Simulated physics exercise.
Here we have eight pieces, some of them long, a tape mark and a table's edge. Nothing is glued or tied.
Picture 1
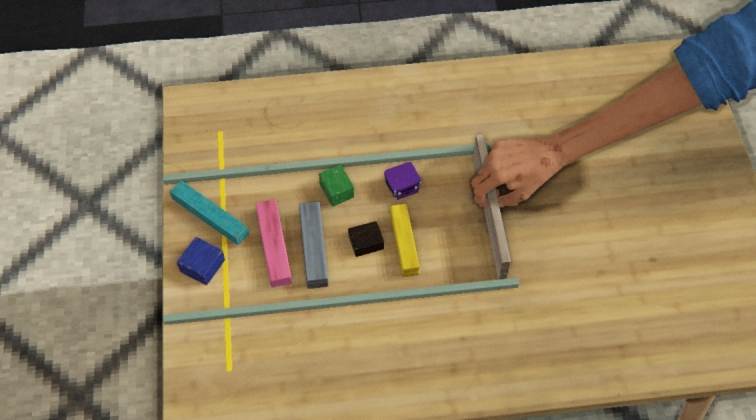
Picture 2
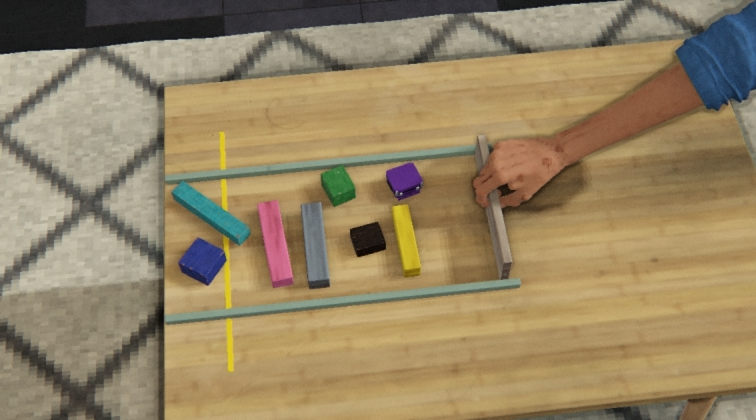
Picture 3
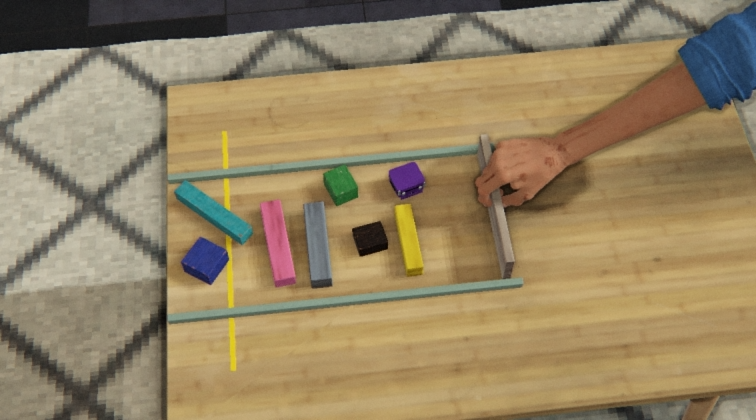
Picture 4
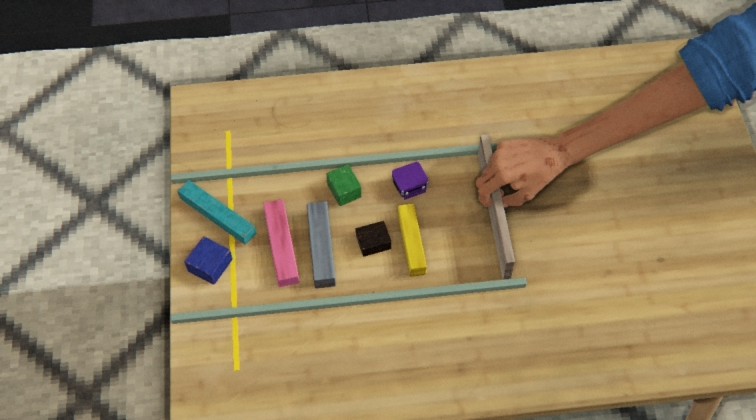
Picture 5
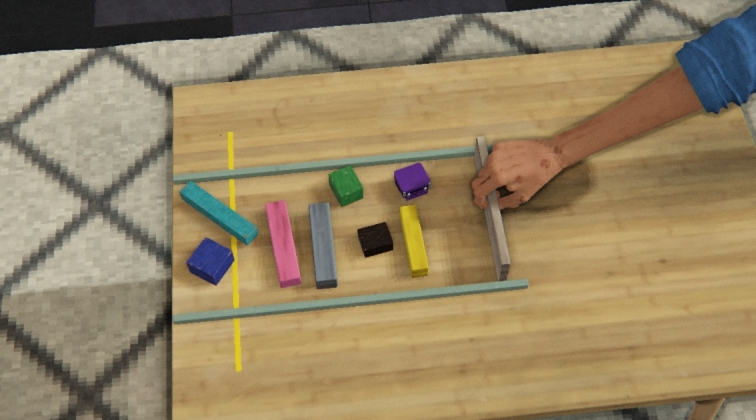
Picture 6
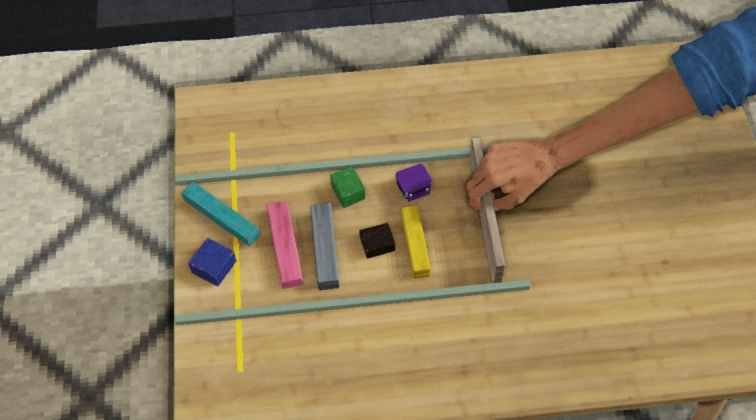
A gray board, gripped by a hand reaching in from the right, stays nearly still between two rails on a wooden table as the view drifts slightly. Then the hand slides it a little left toward eight colored pieces, which stay in place around the yellow tape, a gap still separating them.
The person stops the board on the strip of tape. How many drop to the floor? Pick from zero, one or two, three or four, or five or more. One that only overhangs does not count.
As it turns out, the number that fall off is three or four.
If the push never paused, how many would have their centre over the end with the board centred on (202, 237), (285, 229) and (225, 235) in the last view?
It would be 6, 0 and 4.
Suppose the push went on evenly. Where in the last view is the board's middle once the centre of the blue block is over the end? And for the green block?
At (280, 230) for the blue block; at (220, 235) for the green block.
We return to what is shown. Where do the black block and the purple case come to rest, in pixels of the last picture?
Near (204, 257) and (219, 198).
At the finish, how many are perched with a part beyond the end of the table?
1 of them.
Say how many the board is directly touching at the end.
The number is 2.
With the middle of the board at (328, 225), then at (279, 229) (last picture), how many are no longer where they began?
7 and 8.
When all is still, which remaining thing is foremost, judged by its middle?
It is the grey stick.
Early on, none off yet; blue block at rest near (213, 262); turquoise bar at rest near (221, 214); pink stick at rest near (285, 244).
A while later, none off yet; blue block at rest near (213, 262); turquoise bar moving near (215, 214); pink stick travelled a little near (263, 246).
Further along, none off yet; blue block travelled about its own width near (167, 277); turquoise bar travelled a little near (174, 220); pink stick travelled about its own width near (195, 254).
Finally, the number that fall off is three or four; lost, pink stick, turquoise bar and blue block.
